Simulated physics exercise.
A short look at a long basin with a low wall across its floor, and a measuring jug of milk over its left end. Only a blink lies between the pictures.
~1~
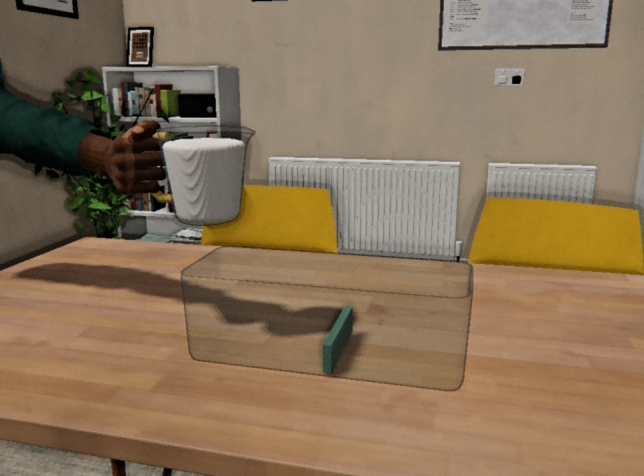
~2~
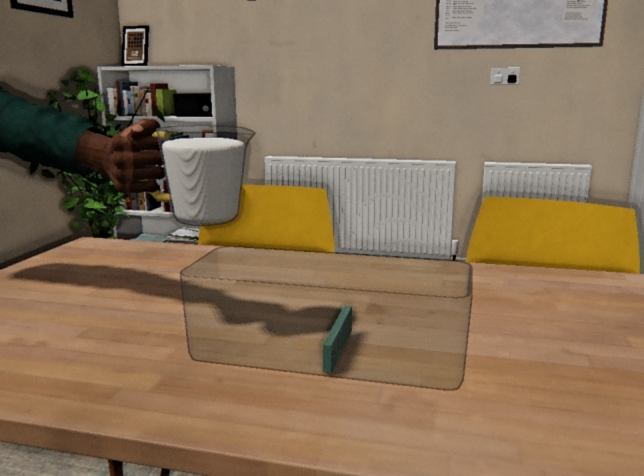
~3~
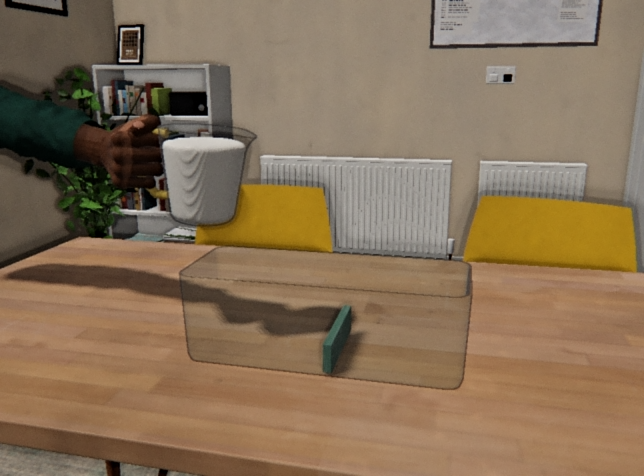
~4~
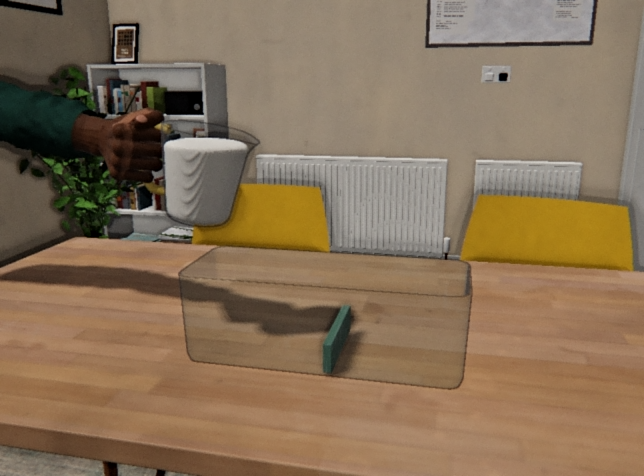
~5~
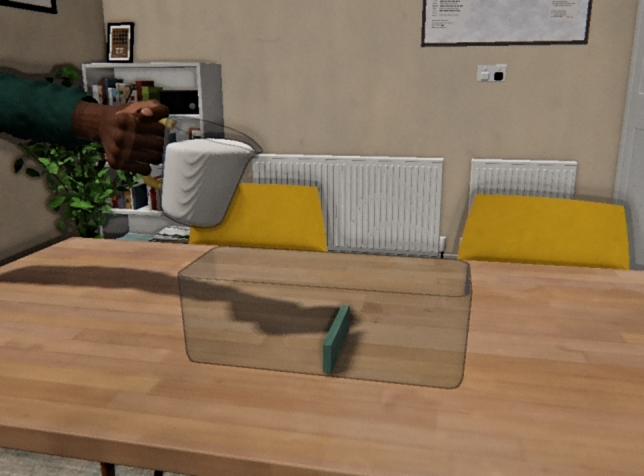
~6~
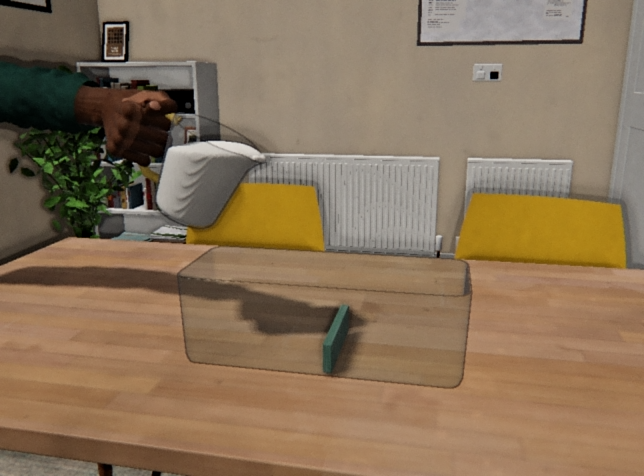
A hand holds a jug of milk above a clear basin and tilts it rightward.
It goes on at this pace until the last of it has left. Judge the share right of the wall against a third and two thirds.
In the end not even a third is right of the wall.
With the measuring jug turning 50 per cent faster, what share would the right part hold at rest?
Near 5 %.
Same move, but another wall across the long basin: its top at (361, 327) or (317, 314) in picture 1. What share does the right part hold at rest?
In turn 5 and 25 in a hundred.
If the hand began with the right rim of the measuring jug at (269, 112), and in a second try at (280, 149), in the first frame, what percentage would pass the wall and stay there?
The first gives 25 %, the second 25 %.
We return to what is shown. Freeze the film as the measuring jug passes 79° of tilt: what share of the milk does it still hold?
It comes to 65 per cent or so.
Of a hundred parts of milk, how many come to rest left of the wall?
It comes to 95 per cent or so.
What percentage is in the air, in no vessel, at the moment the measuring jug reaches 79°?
Close to 20 per cent.
A moment on, the measuring jug is tipped on its side and 63 per cent is still to pour, 16 is left of the wall and 0 right of it.
Next, the measuring jug is tipped on its side and 21 per cent is still to pour, 63 is left of the wall and 1 right of it.
Then the measuring jug is tipped on its side and 4 per cent is still to pour, 87 is left of the wall and 4 right of it.
Later the measuring jug is tipped on its side and 1 per cent is still to pour, 92 is left of the wall and 5 right of it.
Finally, 93 per cent lies left of the wall, 5 right of it and 2 outside.
